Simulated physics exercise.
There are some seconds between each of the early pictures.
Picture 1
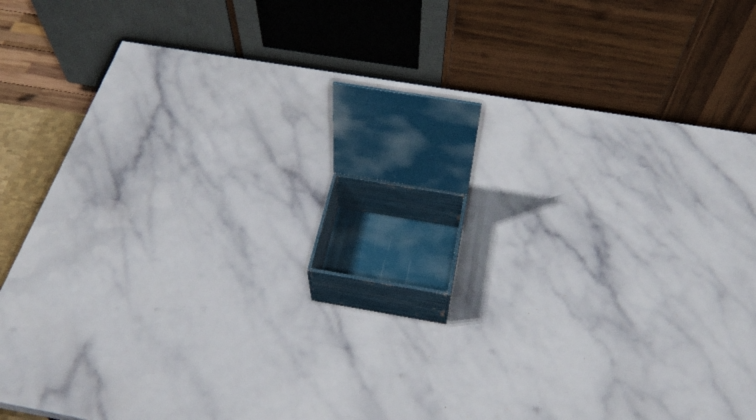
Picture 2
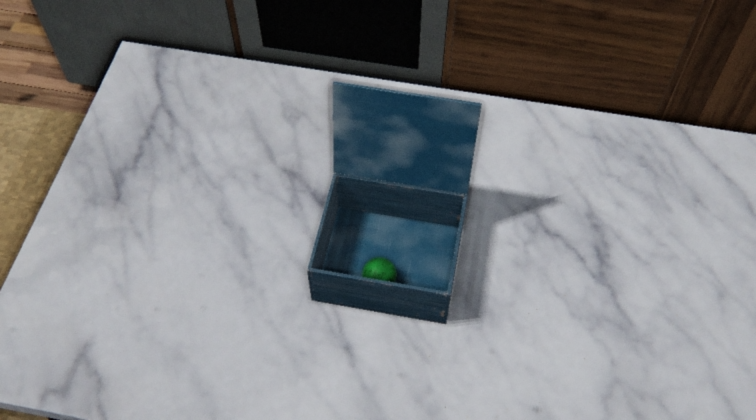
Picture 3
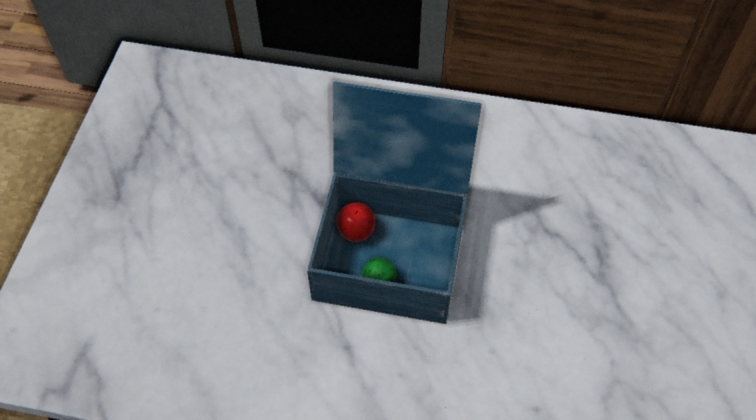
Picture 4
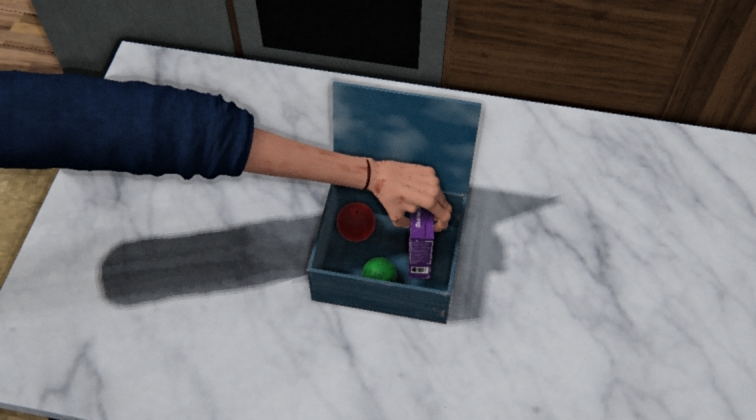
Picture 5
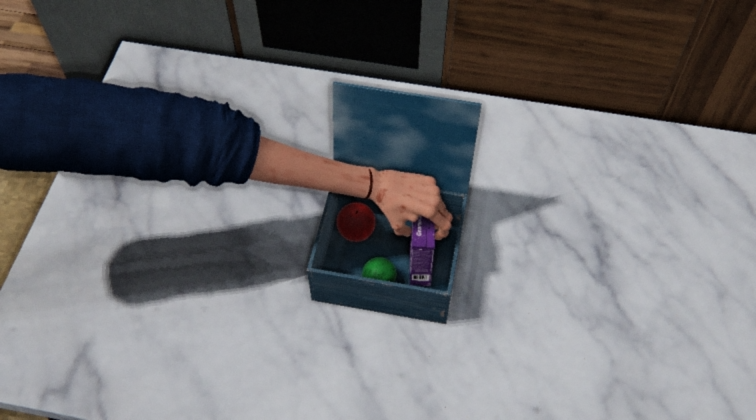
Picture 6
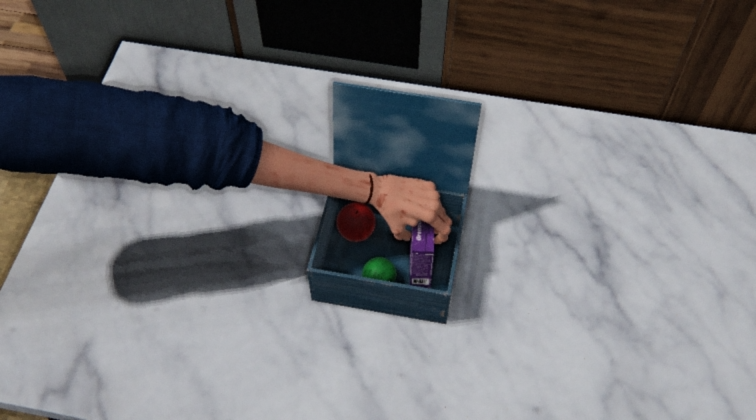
A green ball-like object appears near the front of an open, empty blue box on a marble counter, followed by a red one at the back left. A hand reaching in from the left then holds a purple packet inside the box's right side, lowering it slightly without letting go.
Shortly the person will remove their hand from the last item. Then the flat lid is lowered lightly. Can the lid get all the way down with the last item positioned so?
I expect the lid to stay up.
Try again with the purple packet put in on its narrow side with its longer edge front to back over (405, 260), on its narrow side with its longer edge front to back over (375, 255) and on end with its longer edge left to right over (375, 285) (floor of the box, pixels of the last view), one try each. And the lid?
Well, first time it goes down fine, second time it goes down fine, and third time it won't go down.
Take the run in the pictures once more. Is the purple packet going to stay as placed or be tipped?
At the finish it holds its orientation.
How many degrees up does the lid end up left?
The lid sits around 30° above the rim.
Then, 1.10 s after the last picture, lid starting down.
Then, 1.40 s after the last picture, lid 73° above the rim.
Then, 1.70 s after the last picture, lid 48° above the rim.
Then, 1.80 s after the last picture, lid 38° above the rim.
At rest, lid 29° above the rim; all 3 in place. Seen from the same camera at the end, purple packet near (422, 250).
